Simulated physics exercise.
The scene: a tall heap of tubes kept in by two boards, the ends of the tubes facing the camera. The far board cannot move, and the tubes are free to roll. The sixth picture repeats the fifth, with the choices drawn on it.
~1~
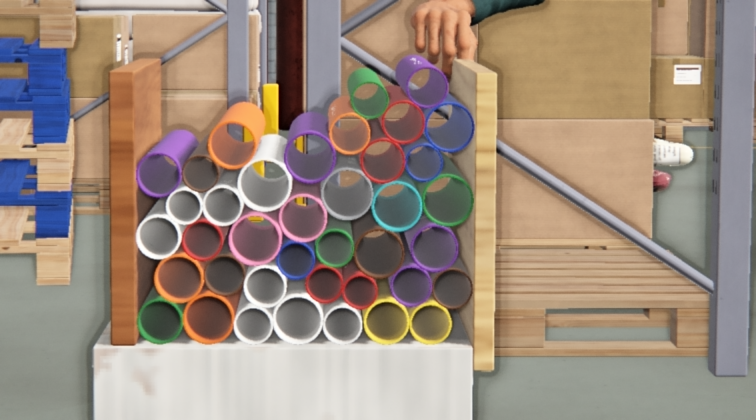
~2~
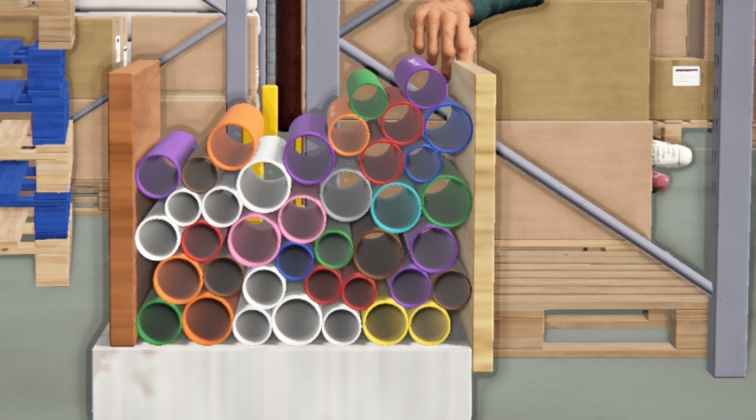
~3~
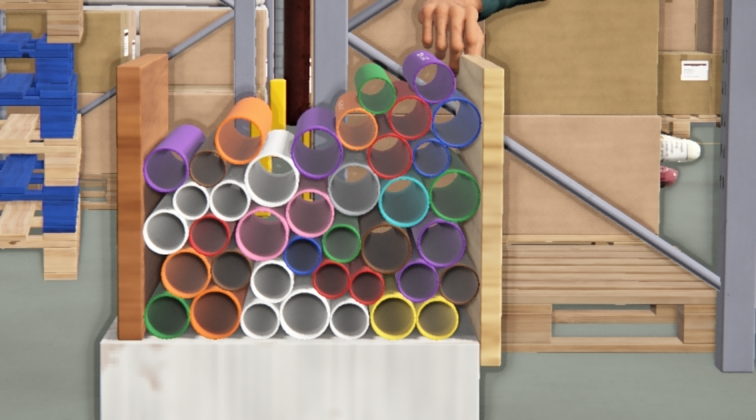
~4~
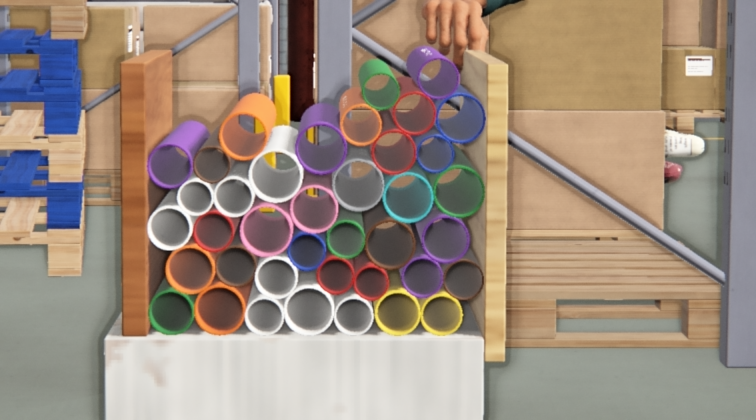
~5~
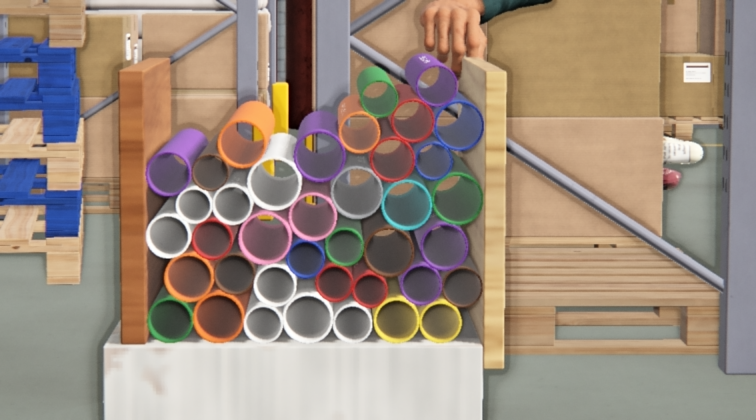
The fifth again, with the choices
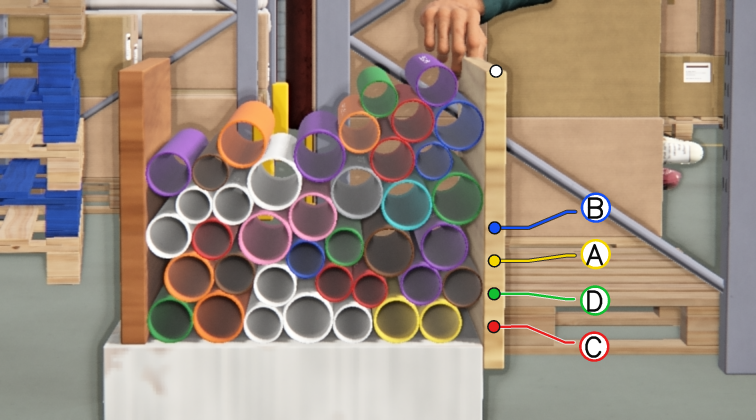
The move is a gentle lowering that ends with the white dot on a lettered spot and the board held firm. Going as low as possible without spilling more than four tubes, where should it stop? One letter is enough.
Mark B is as low as it can go.
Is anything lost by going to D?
Yes, at D.
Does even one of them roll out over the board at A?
Yes.
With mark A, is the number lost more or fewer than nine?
Fewer than nine.
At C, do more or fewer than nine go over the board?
More than nine.
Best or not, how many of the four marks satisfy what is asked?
One of them.
On the copy, A at (495, 261); B at (495, 228); C at (494, 327); D at (494, 294); the white dot at (496, 71).
On B. First, top of the board (484, 141).
Then, top of the board (483, 223).
Finally, top of the board (483, 226), two out over the board.
By contrast, A more than four out over the board; C more than four out over the board; D more than four out over the board.
